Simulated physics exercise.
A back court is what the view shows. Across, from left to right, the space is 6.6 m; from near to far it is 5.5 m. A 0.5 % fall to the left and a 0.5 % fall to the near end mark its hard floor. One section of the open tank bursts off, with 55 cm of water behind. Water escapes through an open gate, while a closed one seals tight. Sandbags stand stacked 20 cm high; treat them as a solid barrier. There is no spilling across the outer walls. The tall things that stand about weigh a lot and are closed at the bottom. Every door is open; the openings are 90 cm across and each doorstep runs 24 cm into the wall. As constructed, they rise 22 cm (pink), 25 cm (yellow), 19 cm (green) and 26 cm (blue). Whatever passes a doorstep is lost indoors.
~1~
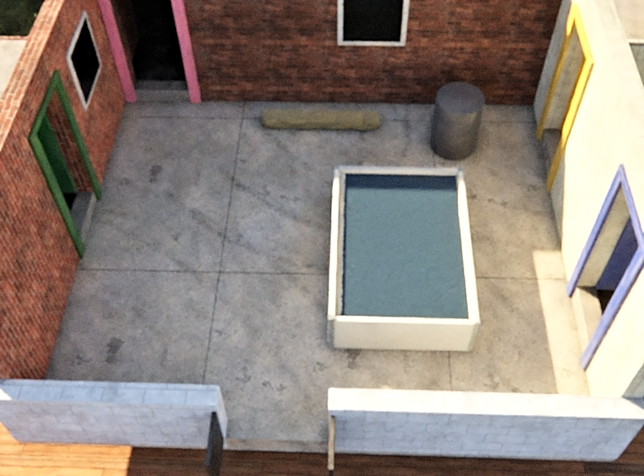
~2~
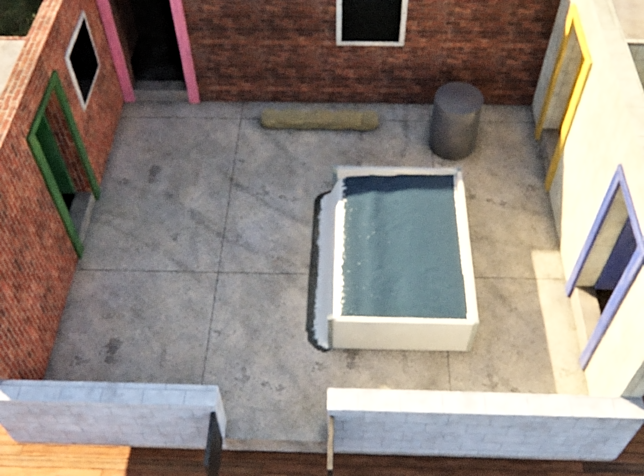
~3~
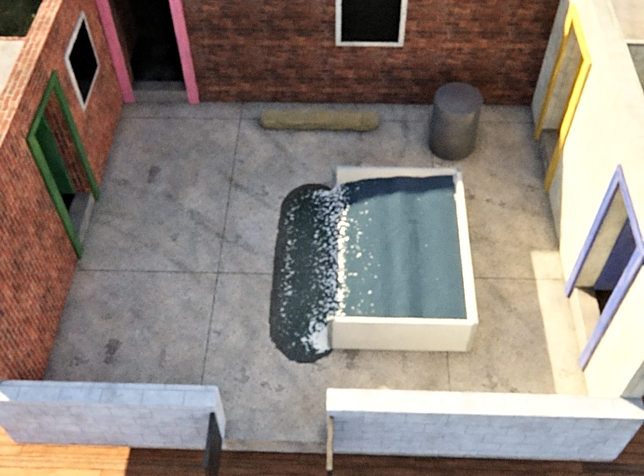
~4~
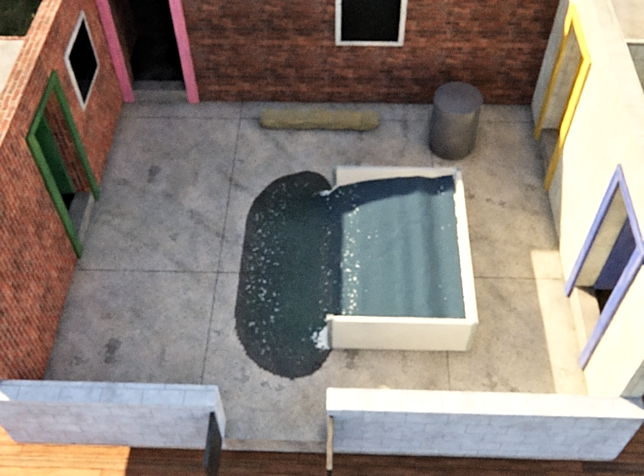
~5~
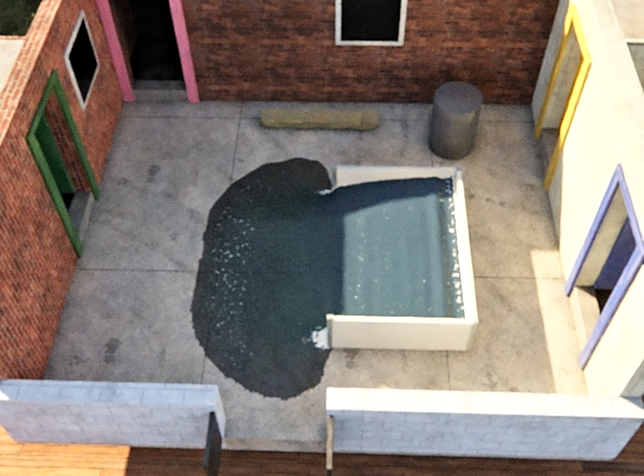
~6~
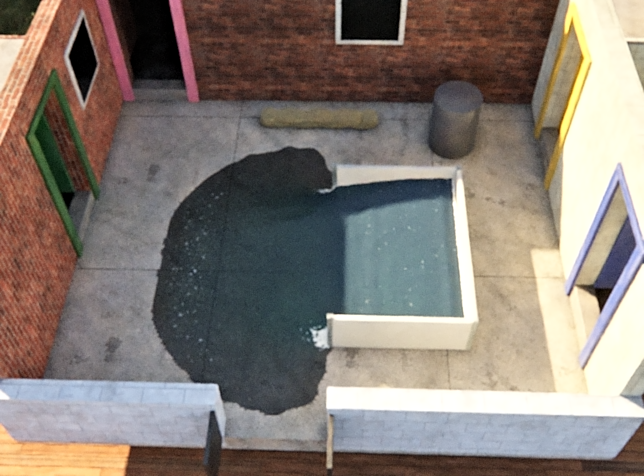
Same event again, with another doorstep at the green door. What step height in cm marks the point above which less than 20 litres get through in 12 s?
The point is around 23 cm.
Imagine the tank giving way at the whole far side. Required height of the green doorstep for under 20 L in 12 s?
Then it needs around 6.5 cm.
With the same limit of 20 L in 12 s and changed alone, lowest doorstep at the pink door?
The pink one would have to be about 17 cm high.
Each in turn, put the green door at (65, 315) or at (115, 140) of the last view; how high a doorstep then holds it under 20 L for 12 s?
Around 22 and 13.0 cm respectively.
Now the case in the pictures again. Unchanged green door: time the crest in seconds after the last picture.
Roughly 1.0 s.
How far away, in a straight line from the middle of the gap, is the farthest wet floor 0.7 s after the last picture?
3.8 m.
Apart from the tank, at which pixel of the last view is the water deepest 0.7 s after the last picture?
Near (77, 264).
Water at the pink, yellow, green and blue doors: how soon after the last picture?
Pink = 1.6 s, yellow = 6.0 s, green = 0.4 s, blue = 6.5 s.
Then, 0.7 s after the last picture water covers 45 % of the floor, deepest (31 cm) near (77, 264); 27 cm at the green door, 0 litres in over its 19 cm doorstep.
Then, 2.3 s after the last picture water covers 55 % of the floor, deepest (30 cm) near (34, 412); 22 cm at the green door, 42 litres in over its 19 cm doorstep.
Then, 11.3 s after the last picture water covers 95 % of the floor, deepest (10 cm) near (34, 412); 5 cm at the green door, 46 litres in over its 19 cm doorstep.
At the green door as built, the water peaked near 30 cm, 1.1 s after the last picture.
Run again over the same 12 s with other heights there, 38 litres in over 20 cm, 4 litres over 27 cm. The limit of 20 litres is kept from about 23 cm up.
